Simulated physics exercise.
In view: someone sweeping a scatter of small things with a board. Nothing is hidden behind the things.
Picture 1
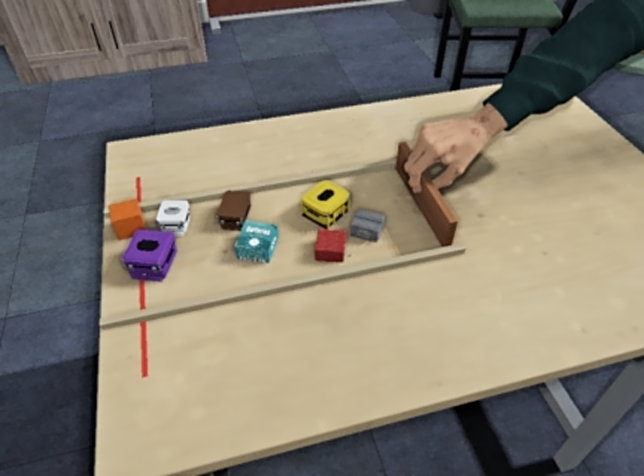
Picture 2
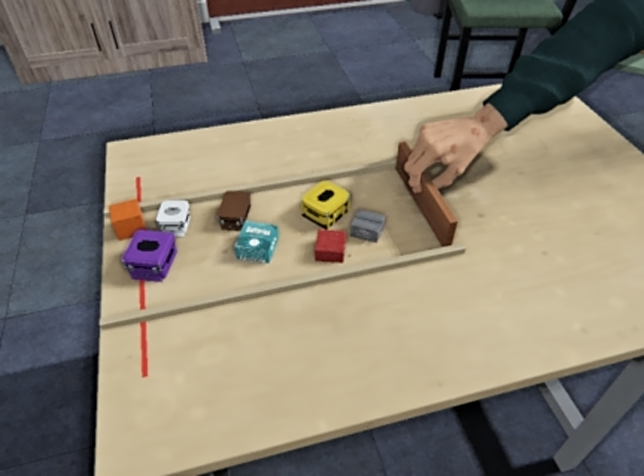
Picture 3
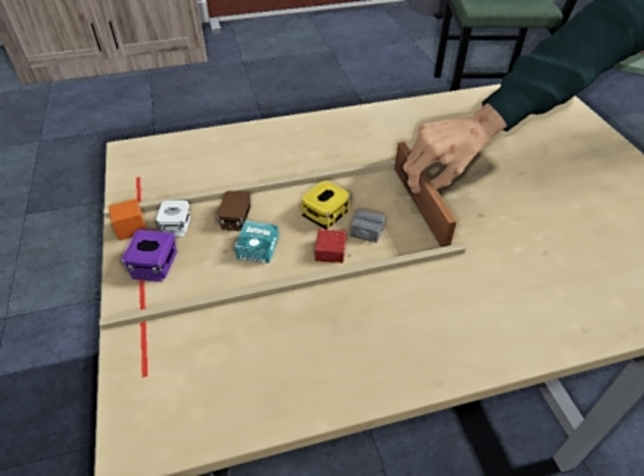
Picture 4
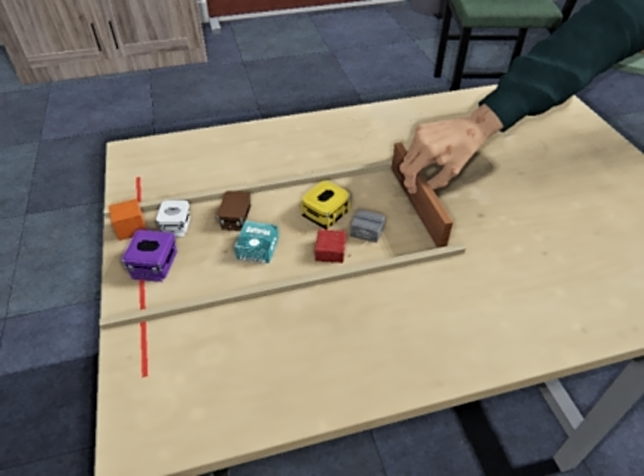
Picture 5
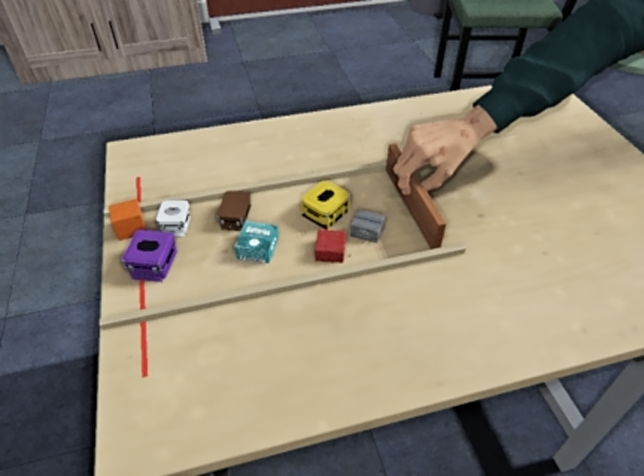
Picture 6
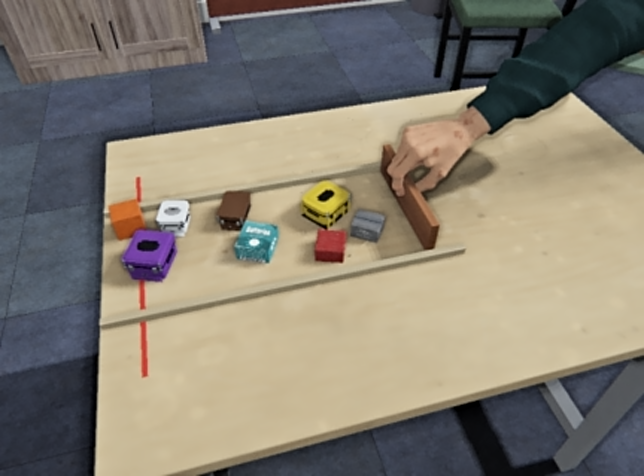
A hand in a dark green sleeve grips a reddish-brown board at the right of a pale wooden table, seen from above at an angle in a grey-tiled room. Between two thin rails lie orange, white and purple items near a red line at left, brown and turquoise ones mid-table, and yellow, red and grey ones nearer the board. The hand, at first nearly still, slides the board slightly left, while the small things and the view stay still.
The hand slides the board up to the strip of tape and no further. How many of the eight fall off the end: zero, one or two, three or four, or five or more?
Here the number that fall off is five or more.
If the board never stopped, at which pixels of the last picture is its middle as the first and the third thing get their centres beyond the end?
About (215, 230), then (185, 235).
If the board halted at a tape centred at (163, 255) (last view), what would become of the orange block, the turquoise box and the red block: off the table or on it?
The orange block goes over, the turquoise box survives, the red block is kept.
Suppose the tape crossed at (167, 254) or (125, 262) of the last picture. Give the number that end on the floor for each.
Try by try, 3 and 5.
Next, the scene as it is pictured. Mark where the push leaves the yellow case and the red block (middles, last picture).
The yellow case stops around (117, 234); the red block around (125, 296).
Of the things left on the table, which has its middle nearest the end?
That is the yellow case.
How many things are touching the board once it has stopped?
It touches 3.
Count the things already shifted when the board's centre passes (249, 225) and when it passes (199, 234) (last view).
At the one place 6, at the other 8.
A little later, none off yet; orange block at rest near (128, 219); purple case at rest near (152, 255); white case at rest near (175, 218).
When it is over, the number that fall off is five or more; down, turquoise box, brown case, white case, purple case and orange block.
